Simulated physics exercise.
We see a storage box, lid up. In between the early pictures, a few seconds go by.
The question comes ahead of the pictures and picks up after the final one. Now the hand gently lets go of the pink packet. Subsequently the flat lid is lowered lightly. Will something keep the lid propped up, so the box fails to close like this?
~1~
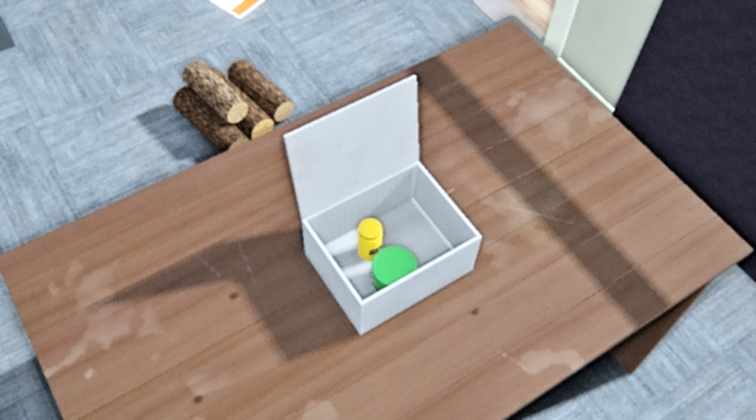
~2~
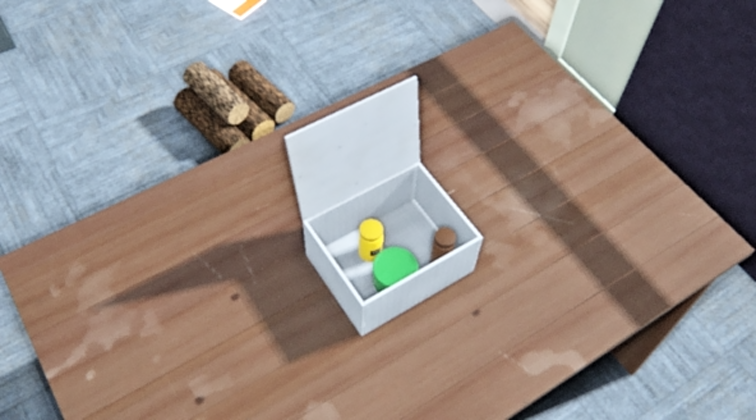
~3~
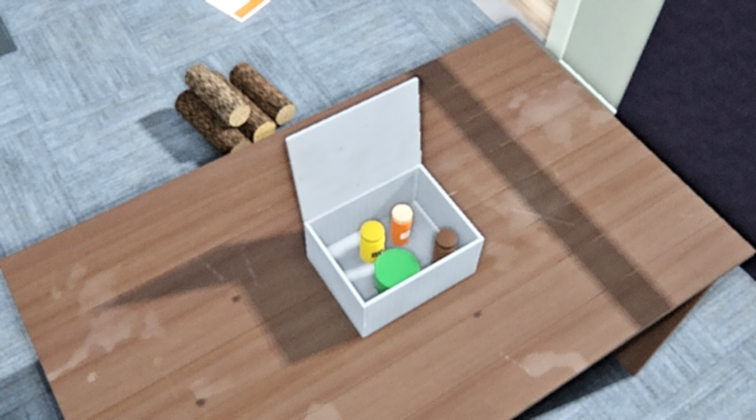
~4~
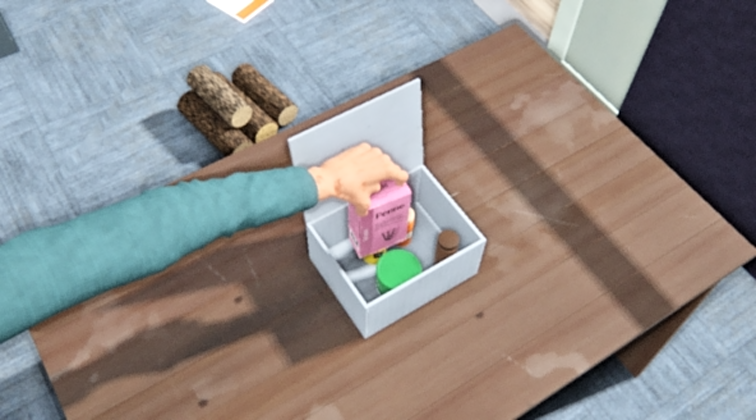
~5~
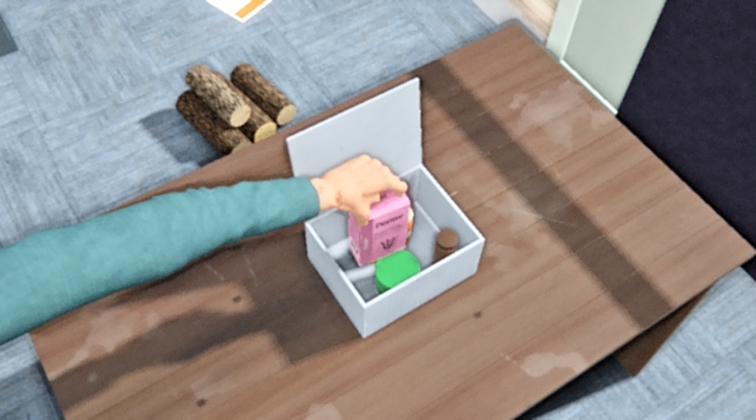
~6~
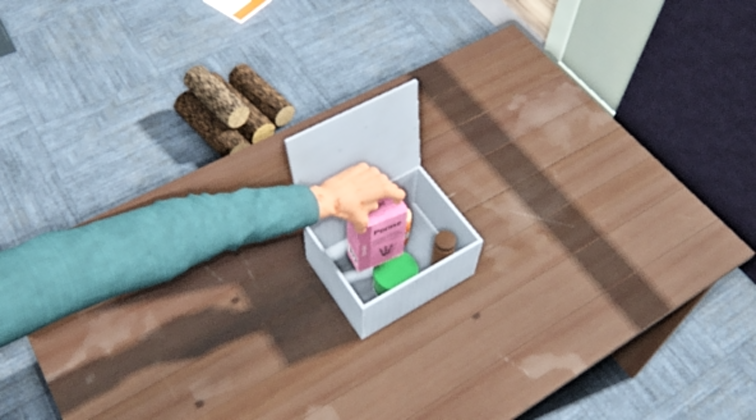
Stays open.
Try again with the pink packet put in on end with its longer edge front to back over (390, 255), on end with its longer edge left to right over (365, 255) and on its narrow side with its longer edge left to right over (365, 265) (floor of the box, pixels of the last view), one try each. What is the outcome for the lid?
On the first go it can't shut, on the second it can't shut, and on the third it comes down fully.
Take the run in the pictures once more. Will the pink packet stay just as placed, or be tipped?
Well, the pink packet ends up skewed.
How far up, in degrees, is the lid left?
Some 90°.
Then, 0.50 s later than the last frame, pink packet tilted by 33° near (355, 239).
Then, 1.00 s later than the last frame, lid starting down; pink packet tilted by 49° near (352, 236); yellow shaker tilted by 15°.
When it is over, lid 89° above the rim; lying over in the box, pink packet; left askew, yellow shaker; the other 3 as before. End places, in pixels of the last picture, pink packet near (352, 237).
